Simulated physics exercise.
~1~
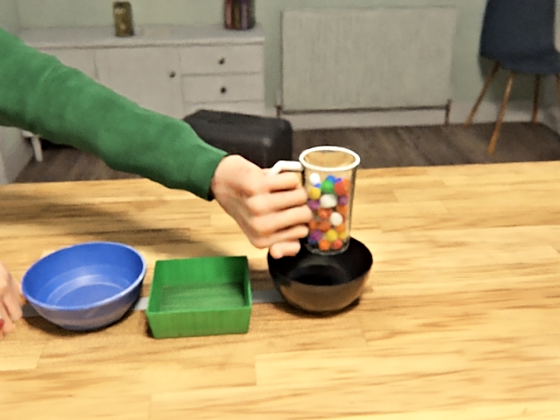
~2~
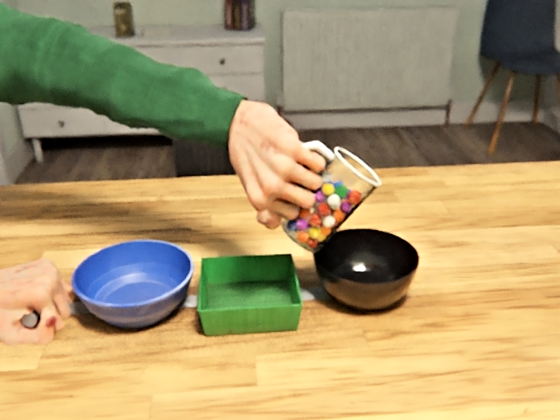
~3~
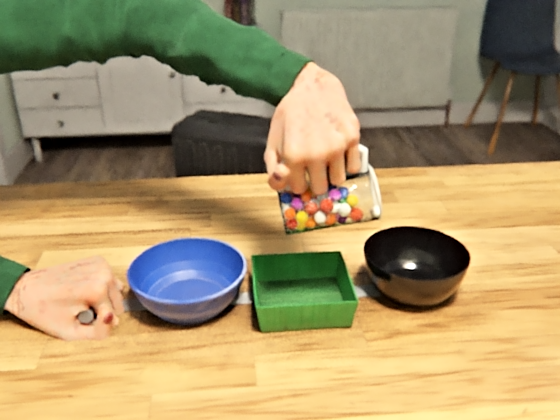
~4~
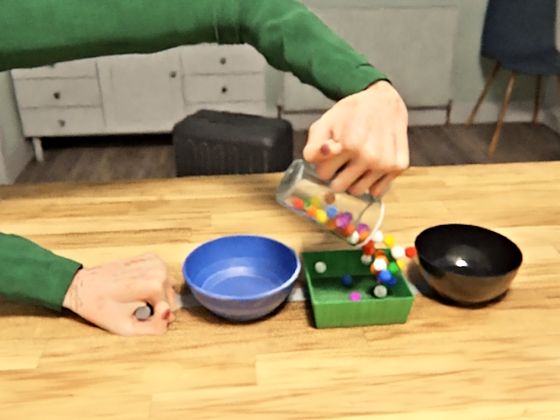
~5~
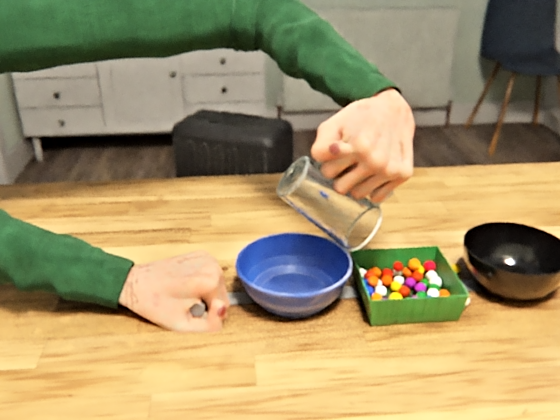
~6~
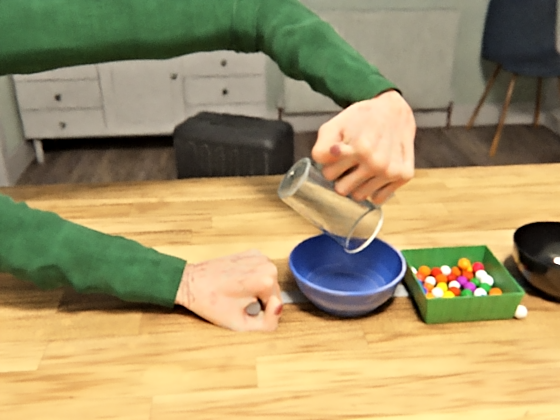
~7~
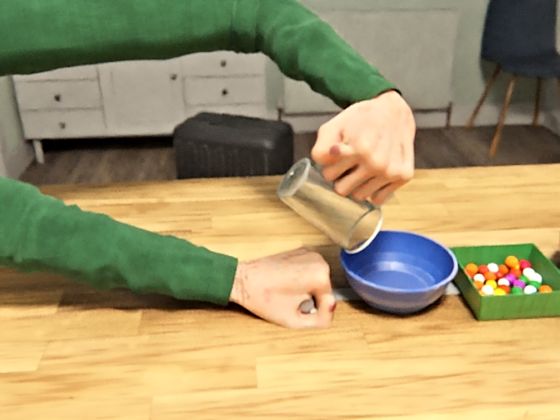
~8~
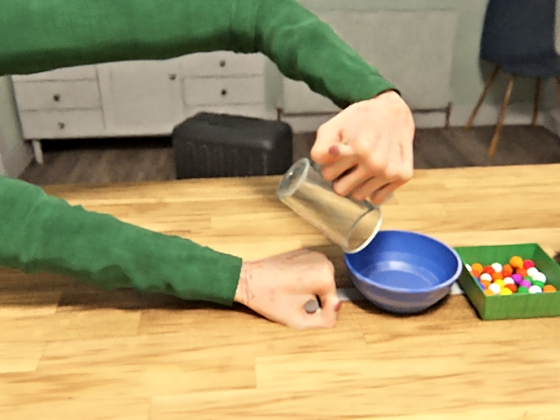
Three joined dishes slide right, pushed by one hand, as another tips colourful balls from a glass cup, mostly into the green tin.
